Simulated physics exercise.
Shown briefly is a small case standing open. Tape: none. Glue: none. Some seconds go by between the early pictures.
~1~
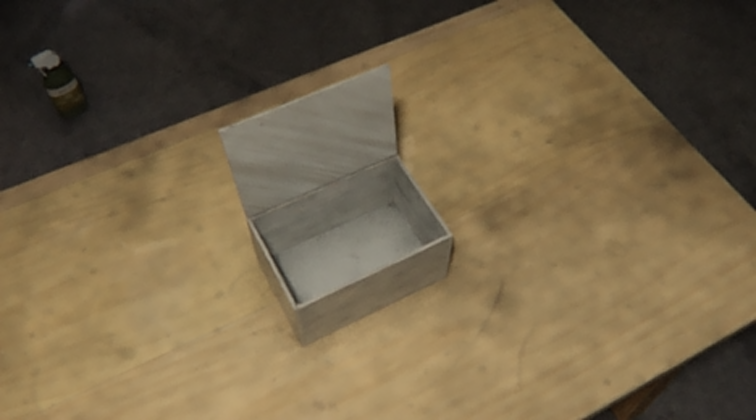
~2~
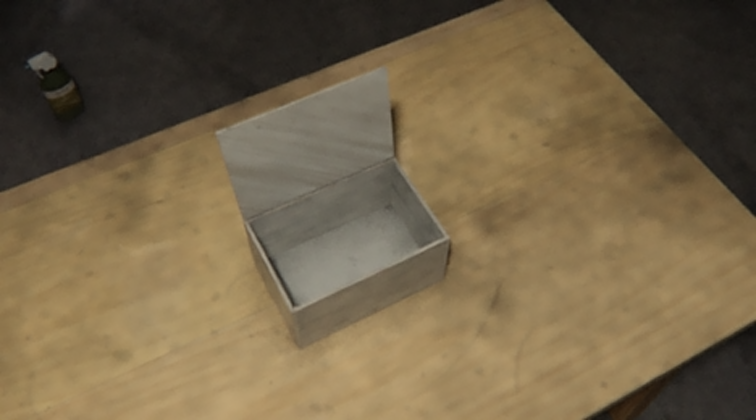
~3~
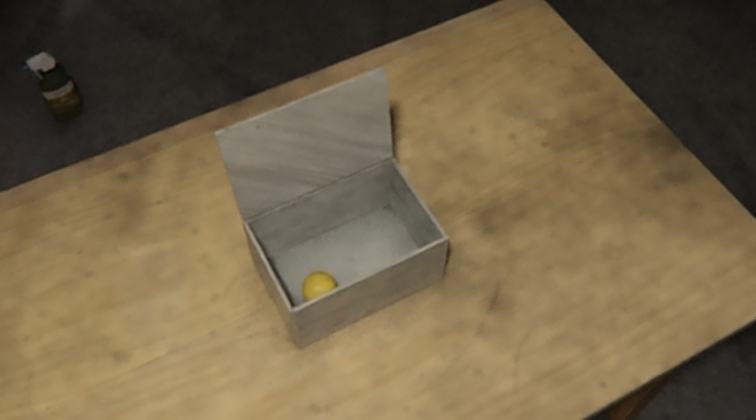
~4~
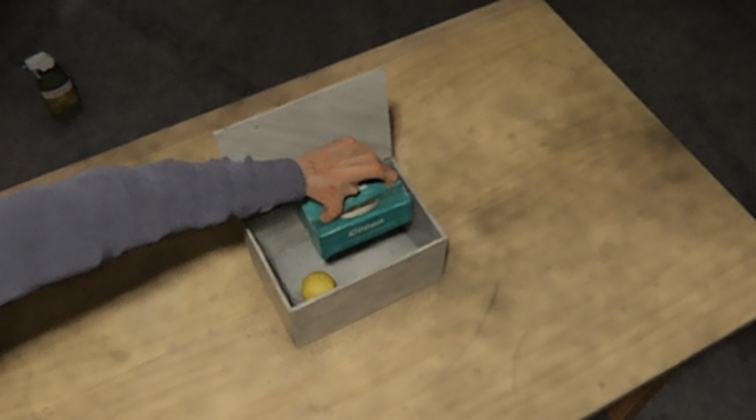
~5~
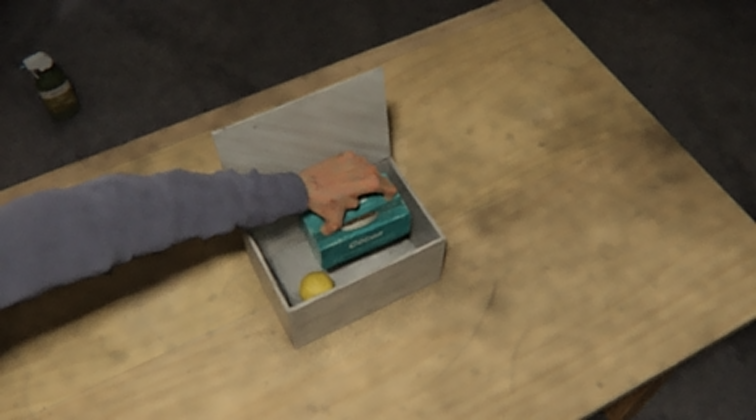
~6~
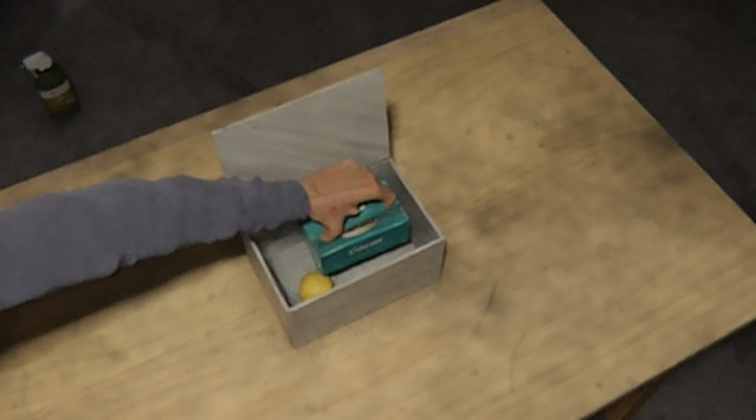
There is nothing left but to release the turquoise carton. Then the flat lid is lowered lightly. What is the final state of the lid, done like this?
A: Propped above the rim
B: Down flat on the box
Down flat on the box (B).
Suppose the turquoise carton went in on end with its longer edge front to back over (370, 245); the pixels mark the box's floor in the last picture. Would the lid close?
Then it gets propped open.
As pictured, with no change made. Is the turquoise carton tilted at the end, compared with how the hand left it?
Well, it stays just as set.
Then, 1.20 s later than the last frame, lid starting down; turquoise carton tilted by 33° near (347, 236).
Then, 1.70 s later than the last frame, lid 50° above the rim; turquoise carton tilted by 29° near (349, 244); yellow lemon moved a little.
Then, 2.10 s later than the last frame, lid 14° above the rim; turquoise carton moved a little near (356, 259); yellow lemon moved about its own width.
When it is over, lid shut; moved from the start, turquoise carton; yellow lemon as before. End places, in pixels of the last picture, turquoise carton near (356, 259).
